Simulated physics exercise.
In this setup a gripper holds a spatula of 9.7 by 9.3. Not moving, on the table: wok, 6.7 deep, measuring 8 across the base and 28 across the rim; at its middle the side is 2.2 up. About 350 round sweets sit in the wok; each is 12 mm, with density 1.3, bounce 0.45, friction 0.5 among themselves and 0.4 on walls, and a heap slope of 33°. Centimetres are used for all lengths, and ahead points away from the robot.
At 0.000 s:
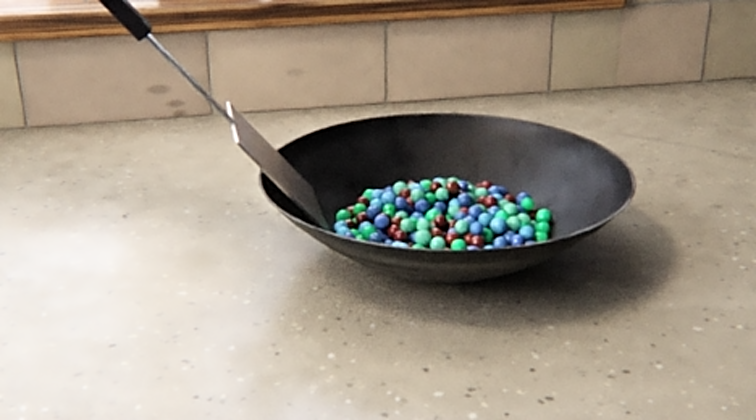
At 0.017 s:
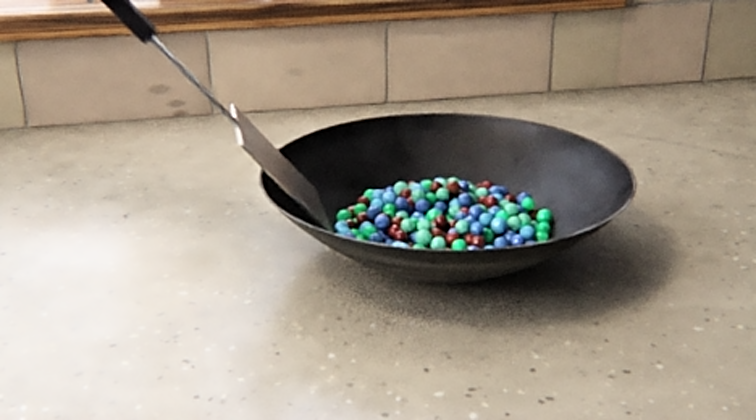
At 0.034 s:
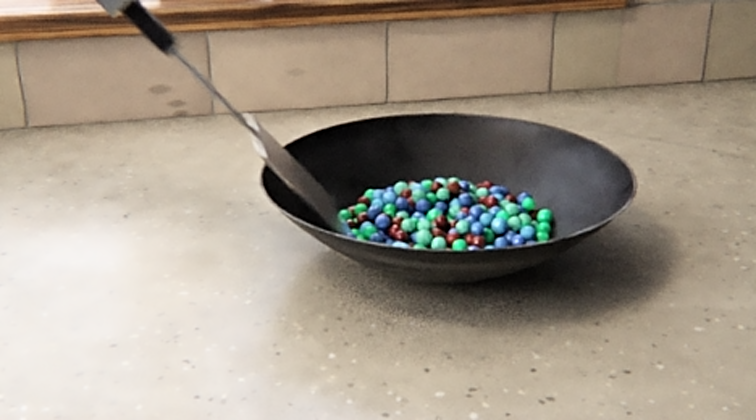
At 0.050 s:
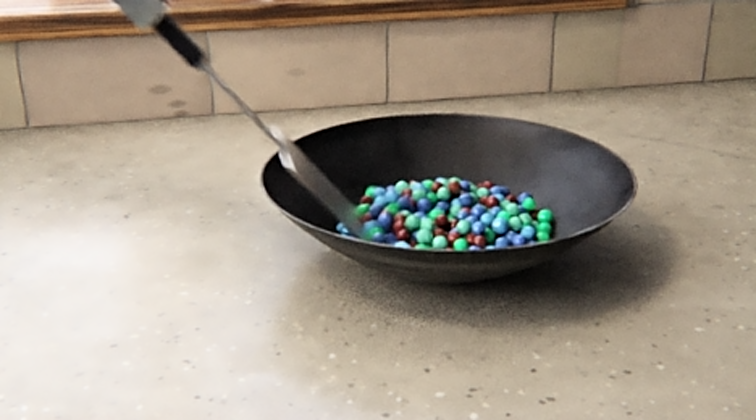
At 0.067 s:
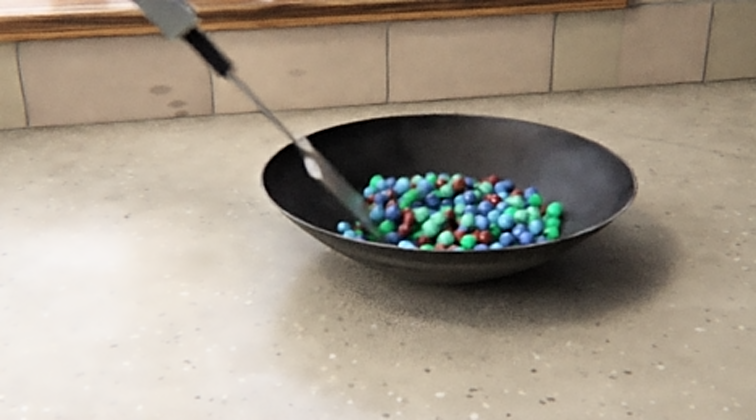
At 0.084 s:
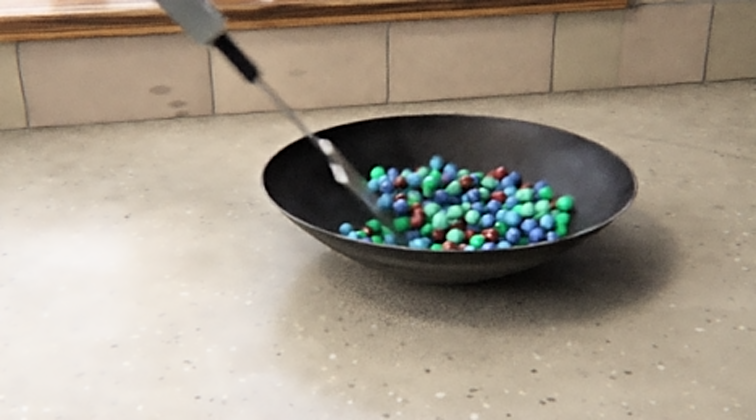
On a speckled countertop, a gripper lowers a spatula into a black wok, pushing green, blue and red round sweets rightward.
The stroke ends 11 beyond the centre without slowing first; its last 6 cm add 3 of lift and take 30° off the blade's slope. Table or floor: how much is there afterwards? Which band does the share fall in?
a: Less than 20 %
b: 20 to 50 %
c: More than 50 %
c.
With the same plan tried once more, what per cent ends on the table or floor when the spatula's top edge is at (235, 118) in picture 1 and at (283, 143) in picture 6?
Close to 35 in a hundred.
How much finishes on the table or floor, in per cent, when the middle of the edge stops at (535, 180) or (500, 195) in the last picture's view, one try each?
The two tries give near 35 and near 5 in a hundred.
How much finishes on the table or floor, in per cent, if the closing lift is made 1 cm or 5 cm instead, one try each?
60 and 55 %.
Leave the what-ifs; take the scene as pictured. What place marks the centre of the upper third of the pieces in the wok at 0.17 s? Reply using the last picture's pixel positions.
(567, 166).
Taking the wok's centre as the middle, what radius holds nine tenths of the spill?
Roughly 65 cm.
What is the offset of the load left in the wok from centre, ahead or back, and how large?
The kept load is shifted forward by about 3.5 cm.
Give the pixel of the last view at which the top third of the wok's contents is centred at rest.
Somewhere around (533, 207) in the last picture.
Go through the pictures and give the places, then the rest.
Spatula top edge at (232, 121), sloping 51°; upper third of the load around (447, 215), from x 340 to 545, top at y 185; 352 in the wok, in the first frame.
Spatula top edge at (236, 123), sloping 51°; upper third of the load around (448, 215), from x 340 to 545, top at y 185, in the second frame.
Spatula top edge at (255, 134), sloping 51°; upper third of the load around (448, 215), from x 340 to 545, top at y 185, in the third frame.
Spatula top edge at (282, 146), sloping 51°; upper third of the load around (446, 215), from x 345 to 545, top at y 185, in the fourth frame.
Spatula top edge at (308, 155), sloping 51°; upper third of the load around (450, 212), from x 345 to 555, top at y 180, in the fifth frame.
Spatula top edge at (333, 159), sloping 51°; upper third of the load around (464, 204), from x 345 to 565, top at y 165; 352 in the wok, in the sixth frame.
By 0.13 s, sloping 51°, highest piece 8 above the table; 352 in the wok.
By 0.17 s, sloping 43°, highest piece 8 above the table; 351 in the wok, 1 on the blade or in flight.
By 0.39 s, sloping 21°, highest piece 17 above the table; 151 in the wok, 80 on the table or floor, 121 on the blade or in flight.
By 1.44 s, sloping 21°, highest piece 8 above the table; 201 on the table or floor, 151 in the wok.
Final count, 201 on the table or floor, 151 in the wok. That is 57 % on the table or floor.
